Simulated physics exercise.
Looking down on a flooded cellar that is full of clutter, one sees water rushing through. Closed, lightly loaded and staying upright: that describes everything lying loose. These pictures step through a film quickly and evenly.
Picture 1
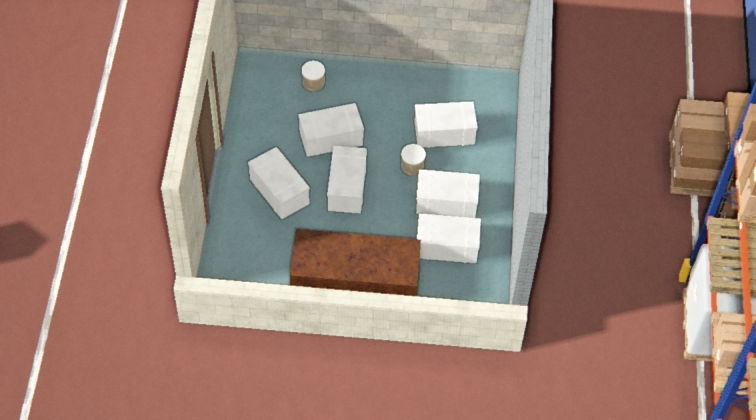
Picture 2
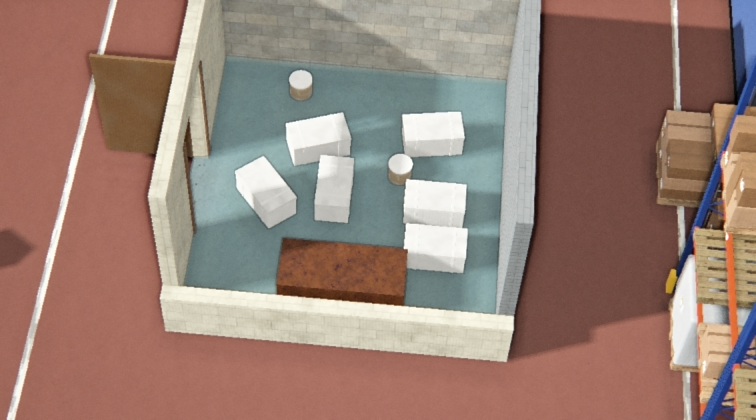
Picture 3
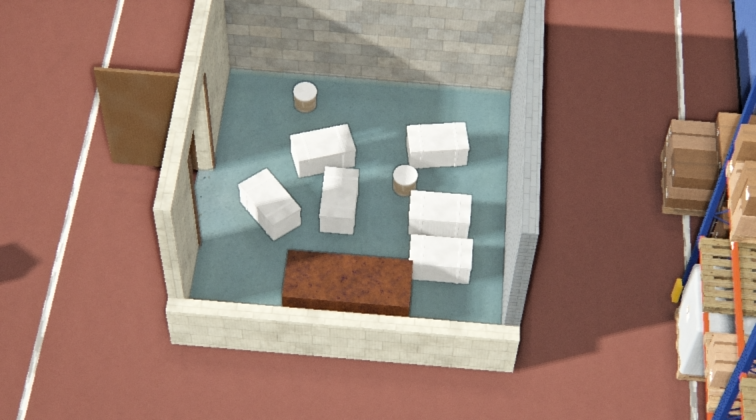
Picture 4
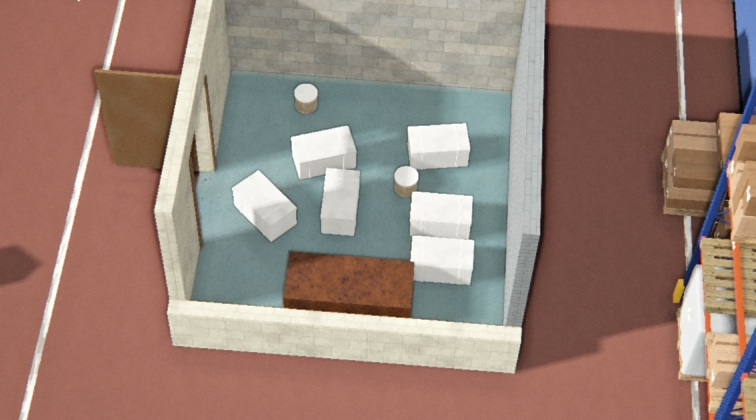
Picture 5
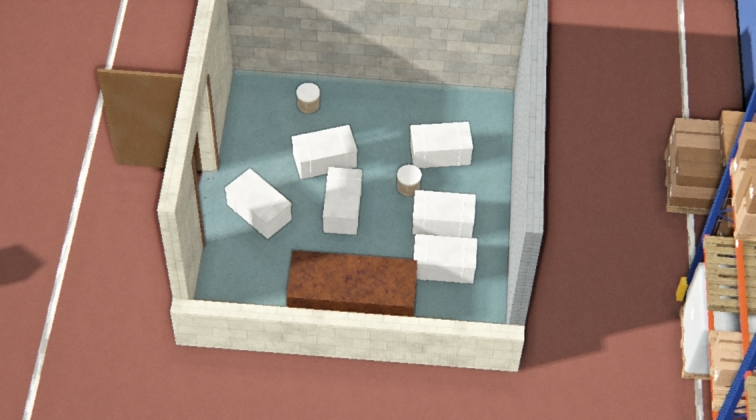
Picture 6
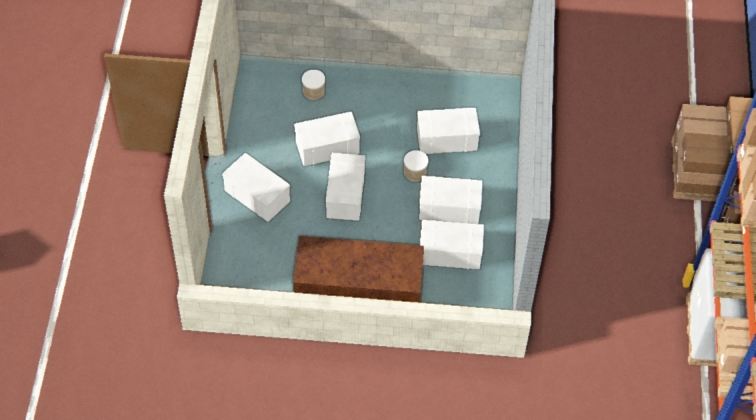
A brown door in the left wall and a white block near it move in a roofless, pale-walled room with a blue-green floor, seen from high above. Other white blocks and two small round drums sit around a rust-brown box at the front, with stacked shelving outside at right. The door swings outward first, then the block turns counterclockwise and drifts slightly left, while the camera sways gently.
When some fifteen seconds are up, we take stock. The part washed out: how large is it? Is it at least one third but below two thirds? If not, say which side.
Yes.
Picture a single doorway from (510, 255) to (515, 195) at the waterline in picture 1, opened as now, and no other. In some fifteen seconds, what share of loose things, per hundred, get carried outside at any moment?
Roughly 60 per cent.
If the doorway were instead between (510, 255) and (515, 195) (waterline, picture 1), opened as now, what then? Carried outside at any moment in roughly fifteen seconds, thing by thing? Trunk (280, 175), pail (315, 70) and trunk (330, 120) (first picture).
Looking at them in turn, number one is held back, number two is held back, and number three is held back.
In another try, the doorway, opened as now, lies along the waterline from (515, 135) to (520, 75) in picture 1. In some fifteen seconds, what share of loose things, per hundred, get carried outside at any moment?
Around 40 per cent.
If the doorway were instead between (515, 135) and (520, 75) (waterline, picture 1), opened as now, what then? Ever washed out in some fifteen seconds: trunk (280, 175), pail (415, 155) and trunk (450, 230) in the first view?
Sequentially: Remains indoors, leaves the room, remains indoors.
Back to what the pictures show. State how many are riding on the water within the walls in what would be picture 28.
By my tally, 5.
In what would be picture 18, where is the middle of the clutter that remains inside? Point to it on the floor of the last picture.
Mean position: About (339, 183).
A moment on, 0 of 8 are out; 8 afloat.
Next, 1 of 8 are out; 7 afloat.
Later, 3 of 8 are out; 5 afloat.
In the end, 4 of 8 are out; 4 afloat.
